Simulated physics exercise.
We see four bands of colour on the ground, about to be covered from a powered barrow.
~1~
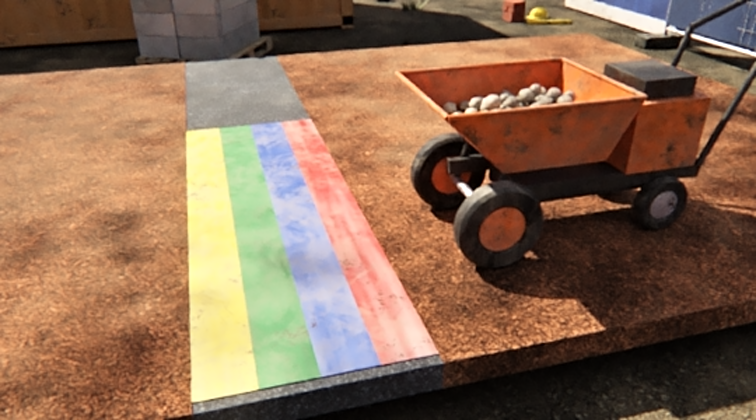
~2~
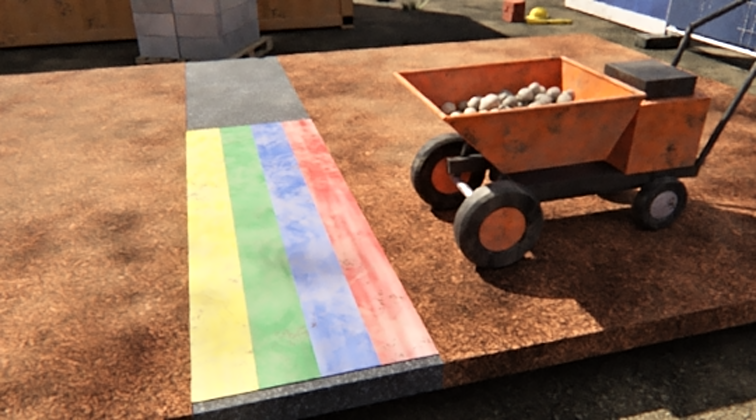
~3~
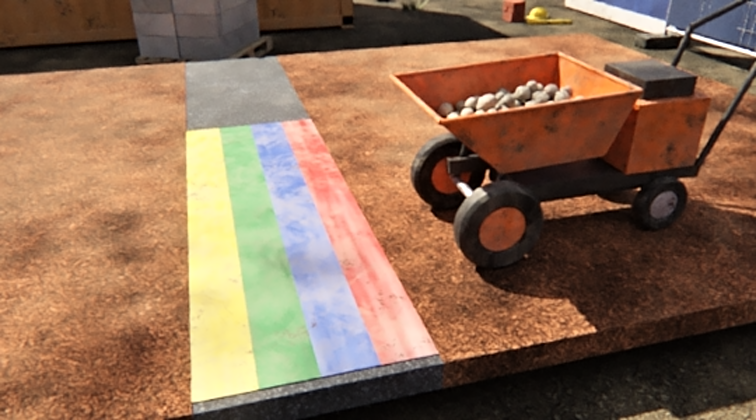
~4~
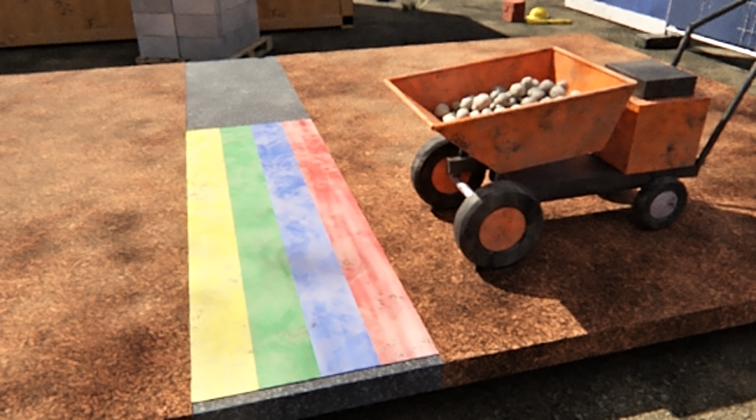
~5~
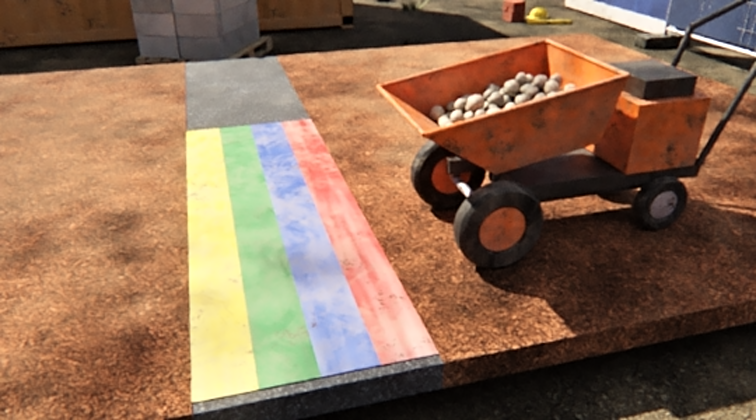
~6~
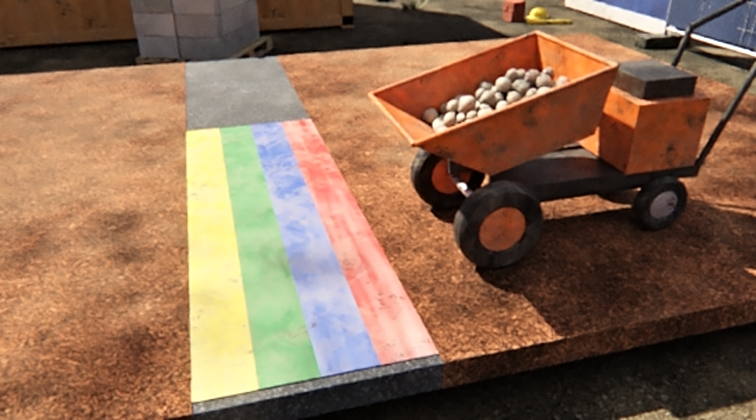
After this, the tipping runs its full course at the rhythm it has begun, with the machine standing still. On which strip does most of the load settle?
The blue one gets the largest share.
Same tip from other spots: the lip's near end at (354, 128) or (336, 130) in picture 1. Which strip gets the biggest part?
One: That yellow strip. Two: The yellow strip.
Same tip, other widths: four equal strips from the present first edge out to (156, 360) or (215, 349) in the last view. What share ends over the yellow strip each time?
Near 0 % and 10 %.
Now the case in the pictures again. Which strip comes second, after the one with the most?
Next in line is the strip in green.
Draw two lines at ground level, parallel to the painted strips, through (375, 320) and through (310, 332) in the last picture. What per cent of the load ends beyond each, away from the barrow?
About 70 and 30 per cent.
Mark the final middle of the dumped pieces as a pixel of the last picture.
Close to (304, 252).
Just after the last frame, skip tipped steeply; every one in the skip.
A moment on, skip tipped steeply; roughly two thirds in the skip; about a tenth over the red strip; roughly a quarter over the blue strip; just a few over the green strip.
Further on, skip tipped right over; roughly a quarter in the skip; about a tenth over the red strip; roughly a third over the blue strip; roughly a quarter over the green strip; about a tenth over the yellow strip; just a few off the paint.
When it is over, skip tipped right over; roughly a quarter in the skip; about a tenth over the red strip; roughly a third over the blue strip; roughly a quarter over the green strip; about a tenth over the yellow strip; just a few off the paint.
